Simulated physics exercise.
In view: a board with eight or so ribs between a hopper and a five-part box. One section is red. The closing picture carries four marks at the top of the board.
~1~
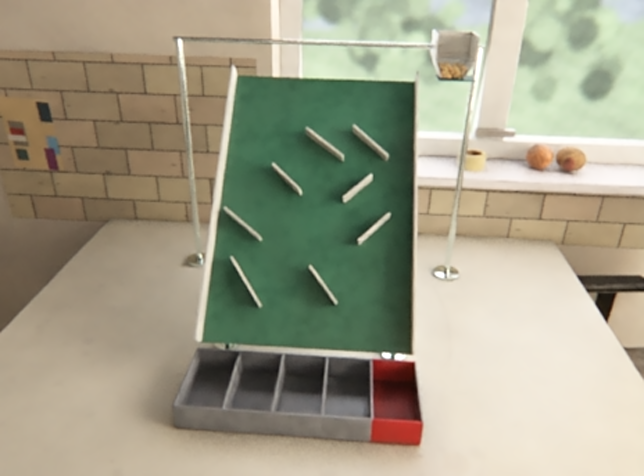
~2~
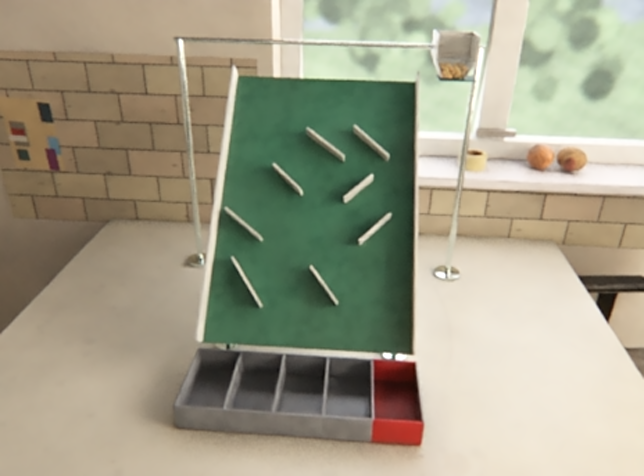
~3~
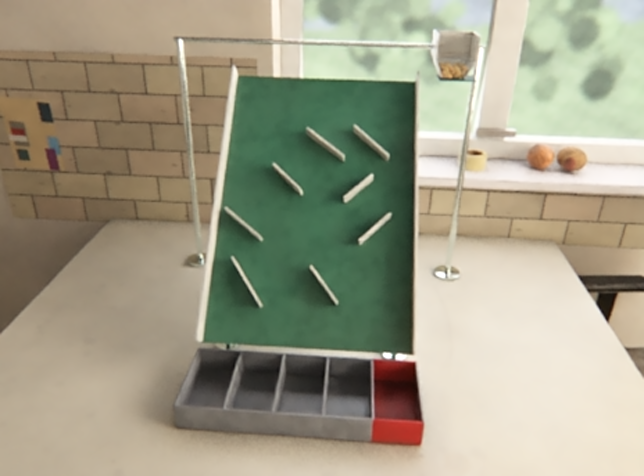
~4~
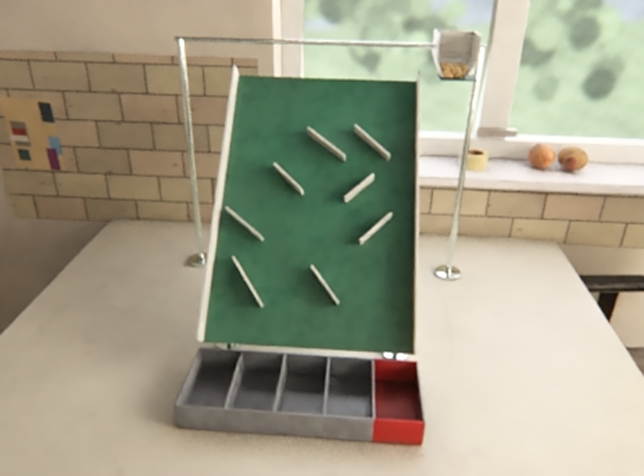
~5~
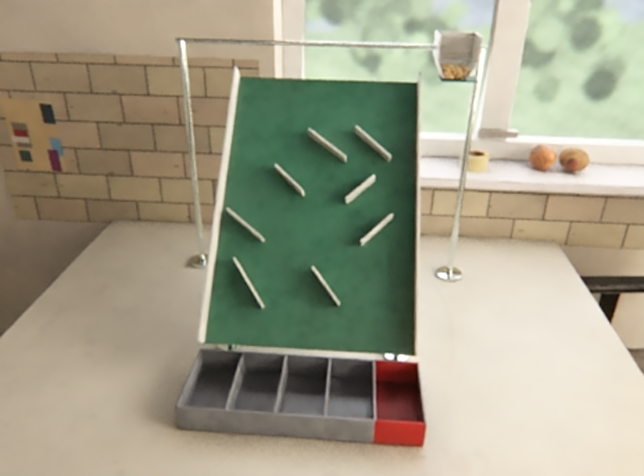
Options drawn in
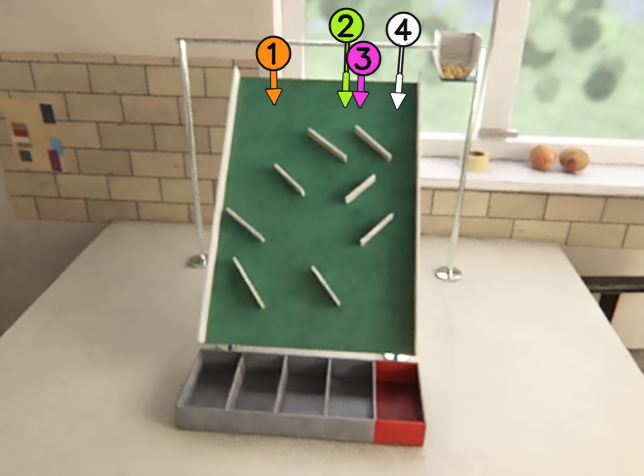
Nothing moves apart from a very slight shift of the whole view, as a small hopper of tan pieces stays at the upper right above a tilted green board with pale angled ribs. Below it, the five-part box stays empty from start to finish, its red section at the far right.
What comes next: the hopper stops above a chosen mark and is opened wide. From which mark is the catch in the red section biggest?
Mark 4 does it best.
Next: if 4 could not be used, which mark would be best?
That would be 3.
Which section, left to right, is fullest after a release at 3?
It is the fifth one.
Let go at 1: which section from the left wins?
The third from the left.
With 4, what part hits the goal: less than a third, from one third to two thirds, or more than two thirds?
It is more than two thirds.
On the marked copy, mark 1 meets the board at (274, 98); mark 2 meets the board at (345, 101); mark 3 meets the board at (360, 101); mark 4 meets the board at (397, 103).
Choosing 1, about a quarter in the red section, most in other sections.
Choosing 2, about a quarter in the red section, about two thirds in other sections, a small part outside the box.
Choosing 3, about two thirds in the red section, about a third in other sections, a stray few held on the board, a stray few outside the box.
Choosing 4, nearly all in the red section.
